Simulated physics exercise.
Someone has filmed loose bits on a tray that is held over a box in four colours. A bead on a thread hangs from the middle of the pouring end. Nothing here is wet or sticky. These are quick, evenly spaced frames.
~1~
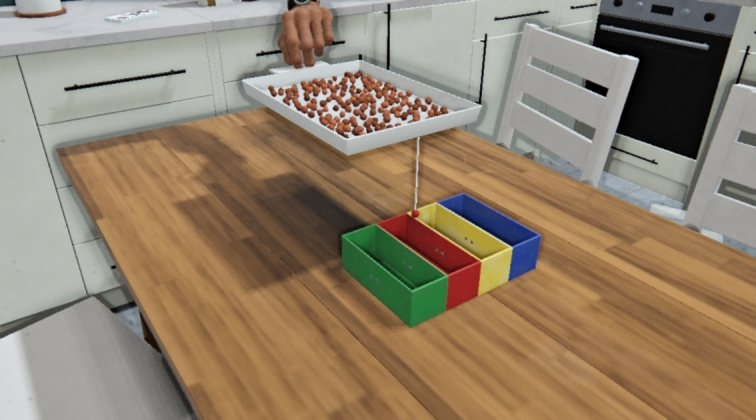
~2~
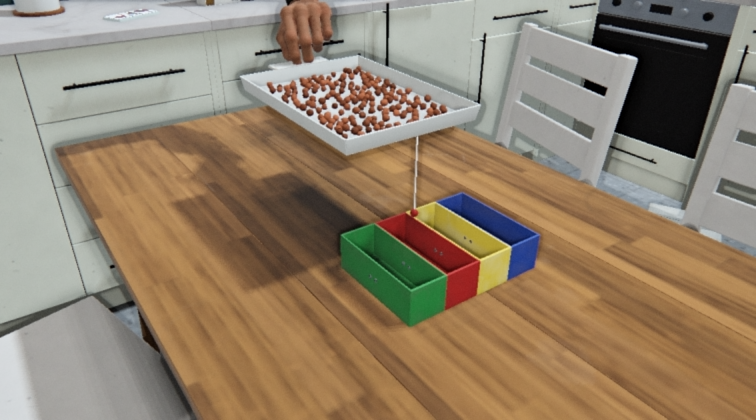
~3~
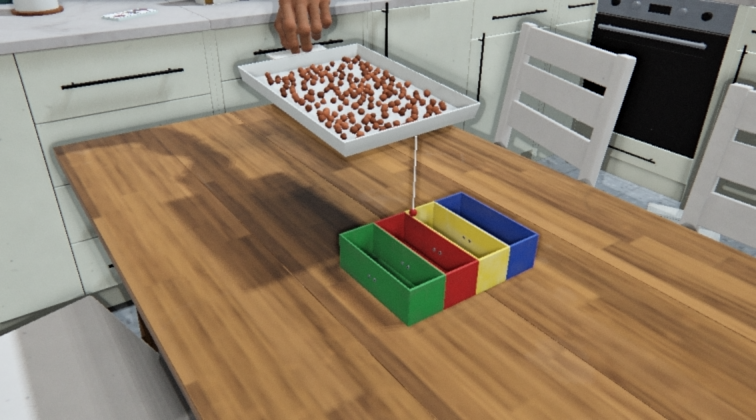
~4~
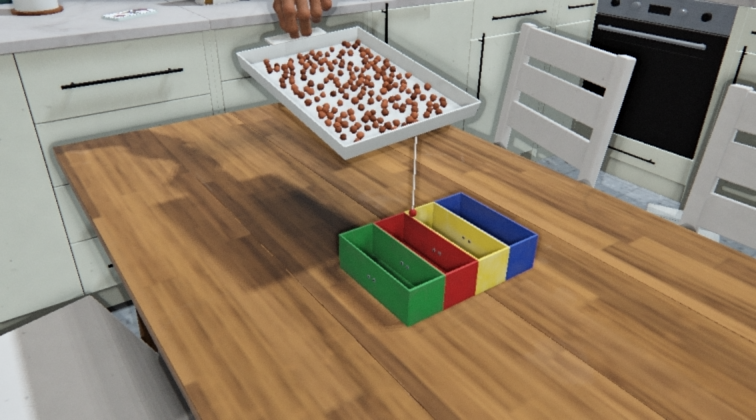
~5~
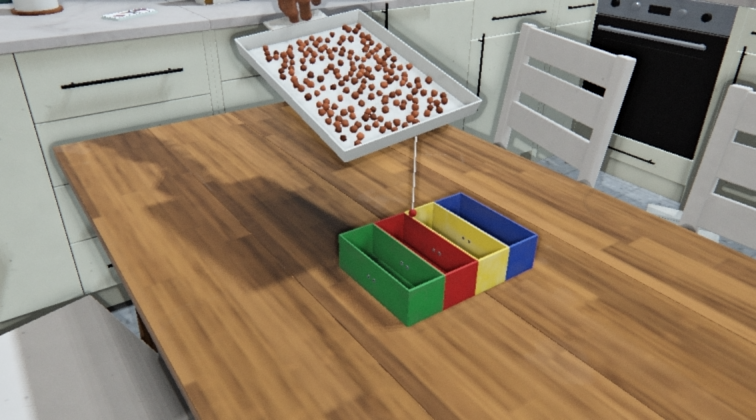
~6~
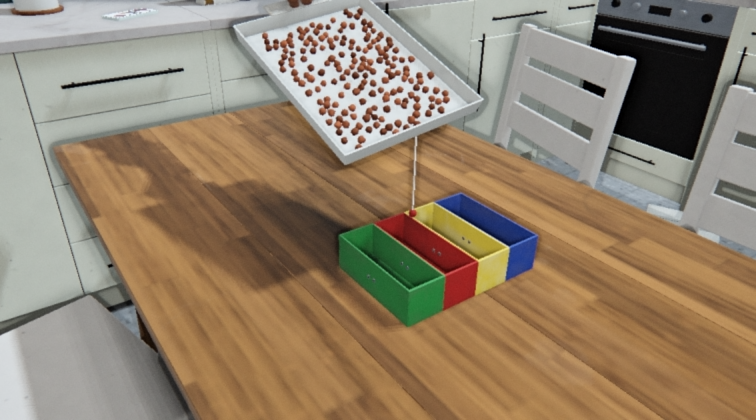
To begin with, a hand holds a white tray of small reddish-brown pellets nearly level above a green, red, yellow and blue box on a wooden table. The hand then raises the tray's back edge steadily, steepening its slope, and the front edge dips slightly toward its left corner.
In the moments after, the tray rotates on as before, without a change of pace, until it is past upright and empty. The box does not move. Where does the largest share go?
Most goes to the green cell.
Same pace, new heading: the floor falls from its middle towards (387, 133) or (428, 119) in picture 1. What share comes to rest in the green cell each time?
The first gives 40 %, the second 0 %.
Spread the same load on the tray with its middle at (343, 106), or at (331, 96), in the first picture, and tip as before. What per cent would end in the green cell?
First some 50, then 50 per cent.
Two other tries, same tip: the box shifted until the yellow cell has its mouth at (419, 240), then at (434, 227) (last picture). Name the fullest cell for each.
The first try: Red. The second: The green cell.
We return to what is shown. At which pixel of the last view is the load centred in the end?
Close to (383, 285).
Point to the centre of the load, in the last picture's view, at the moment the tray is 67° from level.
Close to (370, 127).
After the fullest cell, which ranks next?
It is the red one.
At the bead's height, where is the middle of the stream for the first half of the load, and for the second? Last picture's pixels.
Early half (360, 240), late half (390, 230).
Soon, tray tipped steeply; most on the tray; a stray few in the green cell; a small part falling or outside the box.
A while on, tray tipped past a quarter turn; about half on the tray; a small part in the green cell; a stray few in the red cell; about a third falling or outside the box.
Towards the end, tray tipped past a quarter turn; about half in the green cell; a small part in the red cell; a stray few in the yellow cell; about a third falling or outside the box.
Finally, tray tipped past a quarter turn; about half in the green cell; a small part in the red cell; a stray few in the yellow cell; none in the blue cell; about a third outside the box.
